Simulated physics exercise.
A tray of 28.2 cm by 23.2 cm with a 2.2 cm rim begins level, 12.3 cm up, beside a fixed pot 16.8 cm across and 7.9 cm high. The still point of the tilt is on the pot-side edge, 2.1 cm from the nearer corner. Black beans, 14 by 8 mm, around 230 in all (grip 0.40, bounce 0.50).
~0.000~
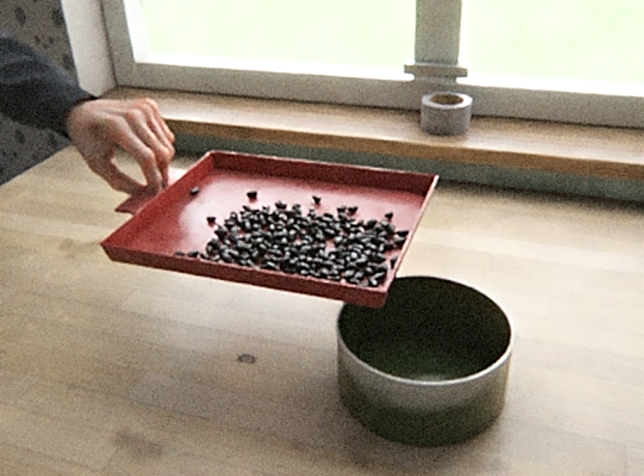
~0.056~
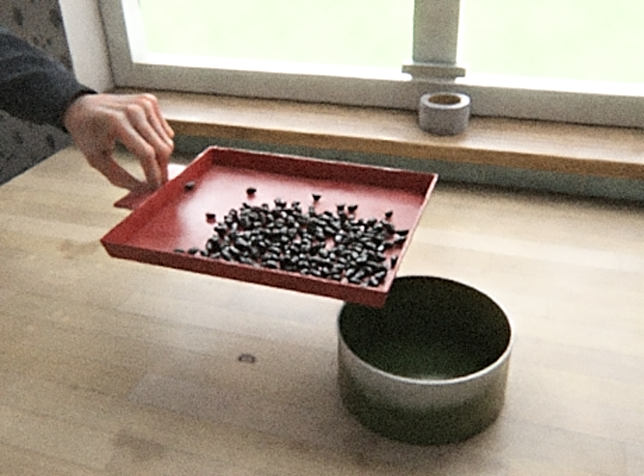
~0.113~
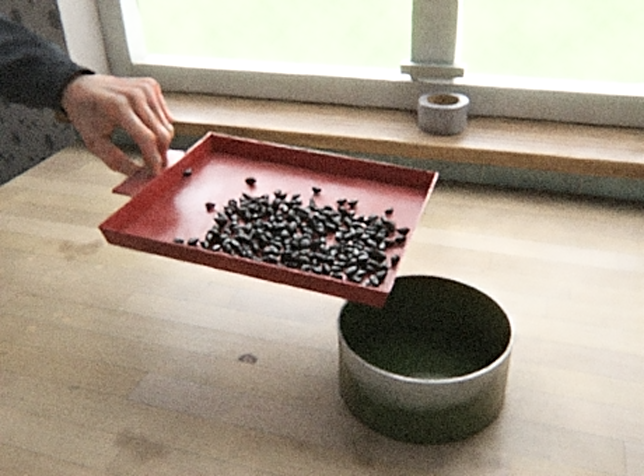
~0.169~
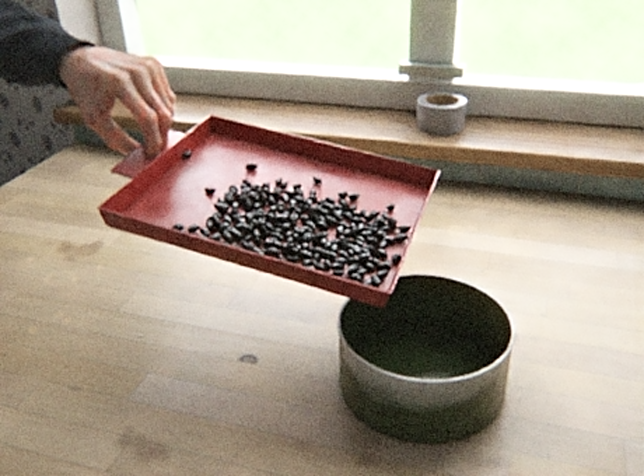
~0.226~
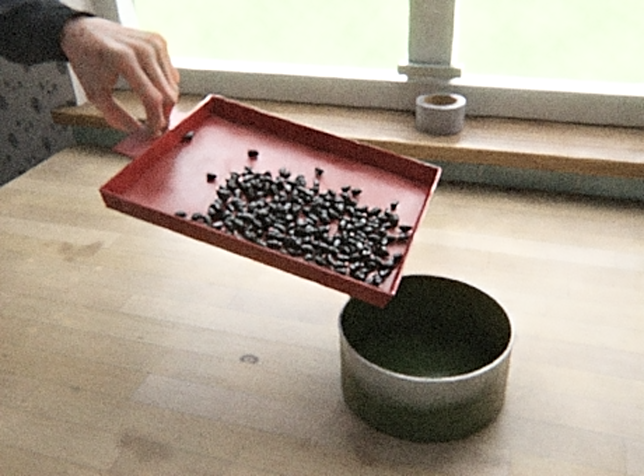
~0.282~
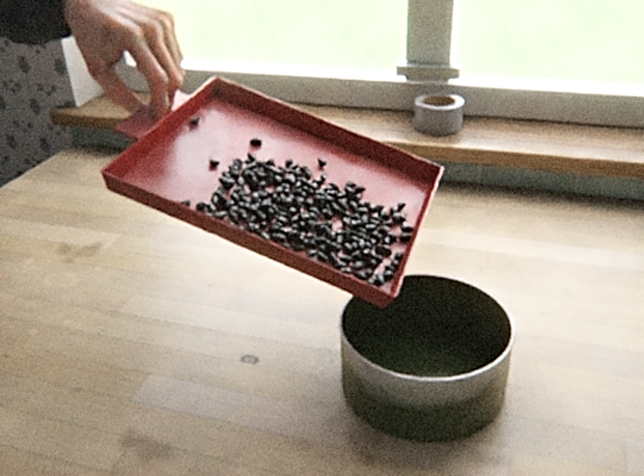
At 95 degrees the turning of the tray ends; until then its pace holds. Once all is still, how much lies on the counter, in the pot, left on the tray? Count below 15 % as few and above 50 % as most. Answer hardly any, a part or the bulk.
On the counter: Hardly any; in the pot: The bulk; left on the tray: Hardly any.
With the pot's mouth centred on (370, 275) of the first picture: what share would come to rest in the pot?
About 0 per cent.
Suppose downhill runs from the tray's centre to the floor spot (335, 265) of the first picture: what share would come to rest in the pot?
About 80 per cent.
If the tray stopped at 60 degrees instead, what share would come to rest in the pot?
Then about 25 per cent.
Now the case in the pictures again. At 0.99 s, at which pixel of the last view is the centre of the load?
Near (429, 266).
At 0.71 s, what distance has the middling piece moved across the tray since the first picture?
Roughly 6 cm.
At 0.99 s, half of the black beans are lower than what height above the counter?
Some 14 cm.
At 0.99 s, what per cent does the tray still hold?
Some 70 per cent of the load.
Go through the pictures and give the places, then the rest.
Tray tilt 0 degrees, front corners at (107, 242) and (381, 287); middle of the pieces at (305, 245); pot at (424, 323), in the first frame.
Tray tilt 1 degrees, front corners at (106, 238) and (382, 287); middle of the pieces at (305, 243), in the second frame.
Tray tilt 5 degrees, front corners at (105, 225) and (384, 287), lowest corner right front; middle of the pieces at (306, 238), in the third frame.
Tray tilt 9 degrees, front corners at (105, 207) and (387, 288), lowest corner right front; middle of the pieces at (307, 230), in the fourth frame.
Tray tilt 14 degrees, front corners at (106, 188) and (389, 289), lowest corner right front; middle of the pieces at (309, 223), in the fifth frame.
Tray tilt 19 degrees, front corners at (109, 170) and (392, 290), lowest corner right front; middle of the pieces at (312, 217); pot at (425, 321). Its pace works out near 85 degrees a second, in the sixth frame.
After 0.71 s, tilt 56 degrees; the tray holds 100 %, the pot 0 %.
After 0.99 s, tilt 80 degrees; the tray holds 70 %, the pot 25 %.
Then, at 1.38 s, tilt 95 degrees; the tray holds 5 %, the pot 85 %.
At rest (2.4 s), counter 10 %, pot 90 %, tray 0 %.
